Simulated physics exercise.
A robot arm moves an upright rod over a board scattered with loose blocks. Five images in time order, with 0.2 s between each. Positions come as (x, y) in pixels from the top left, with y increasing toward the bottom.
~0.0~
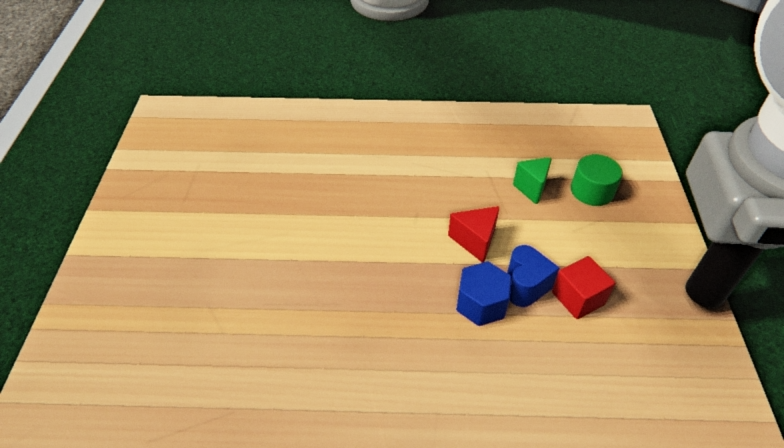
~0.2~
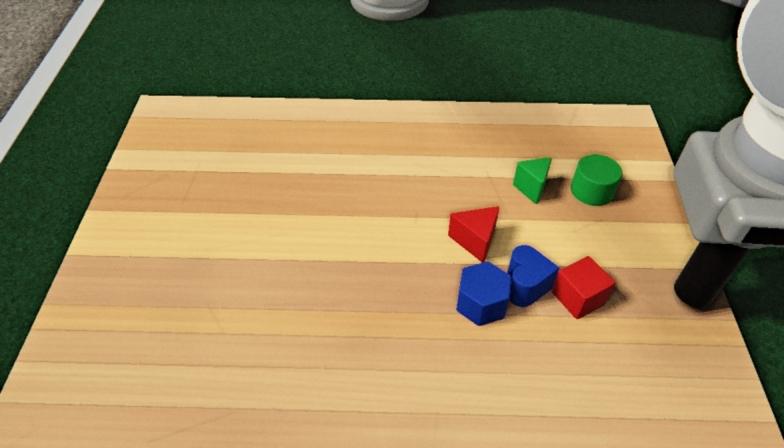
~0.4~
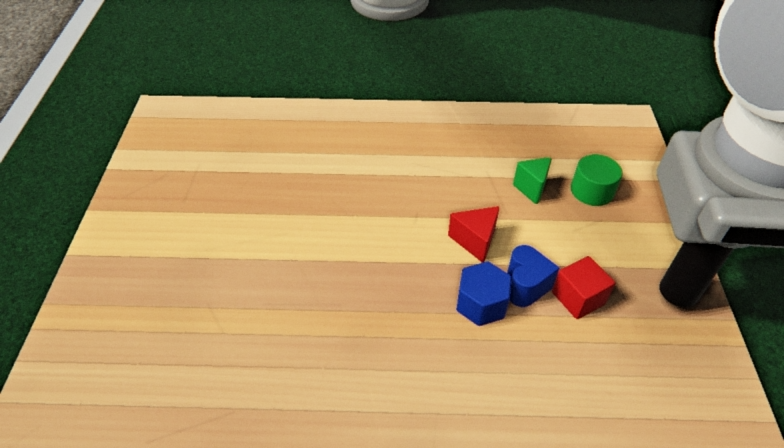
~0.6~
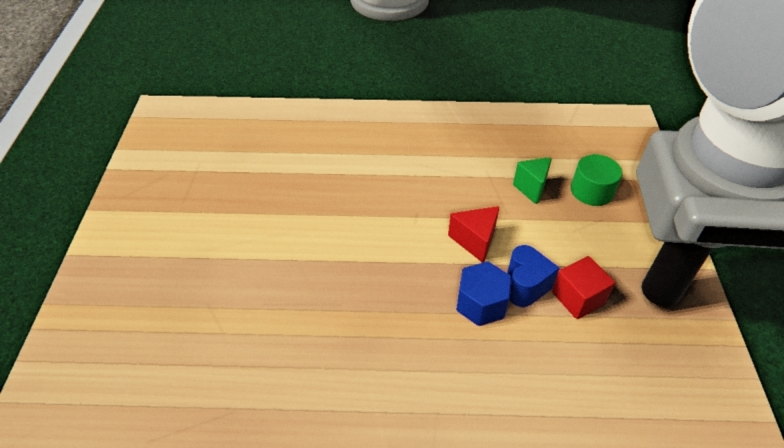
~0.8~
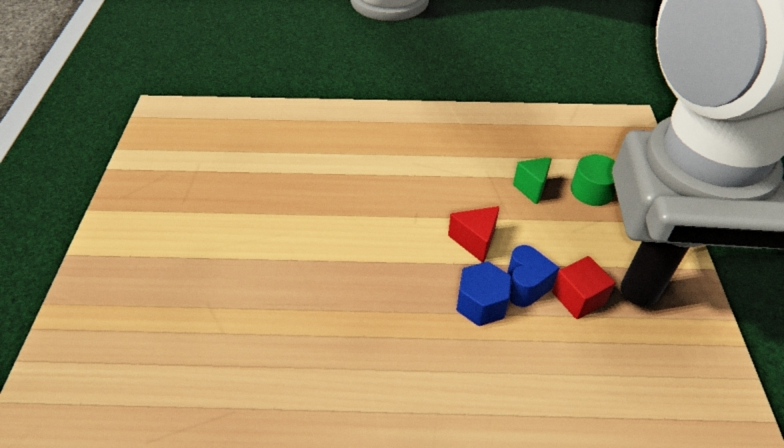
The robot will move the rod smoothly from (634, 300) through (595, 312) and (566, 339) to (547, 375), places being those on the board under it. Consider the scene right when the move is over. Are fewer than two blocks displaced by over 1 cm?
I'd say no.
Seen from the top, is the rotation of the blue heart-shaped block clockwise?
Final answer: No.
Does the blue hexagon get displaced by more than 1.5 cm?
I expect not.
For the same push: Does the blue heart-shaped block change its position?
I'd say yes.
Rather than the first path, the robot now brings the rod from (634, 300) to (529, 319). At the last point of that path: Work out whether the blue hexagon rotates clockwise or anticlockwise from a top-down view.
Looking from above, the answer is counterclockwise.
What follows on the original path. One third of the way, rod at (598, 303); blue heart-shaped block at (520, 257), turned 30° anticlockwise; red square block at (562, 274), turned 35° clockwise.
Two thirds of the way, rod at (570, 331); blue heart-shaped block at (516, 254), turned 30° anticlockwise; red square block at (553, 278), turned 70° clockwise.
At the end, rod at (551, 367); blue hexagon not moved; blue heart-shaped block at (516, 254), turned 30° anticlockwise; red square block at (553, 278), turned 70° clockwise.
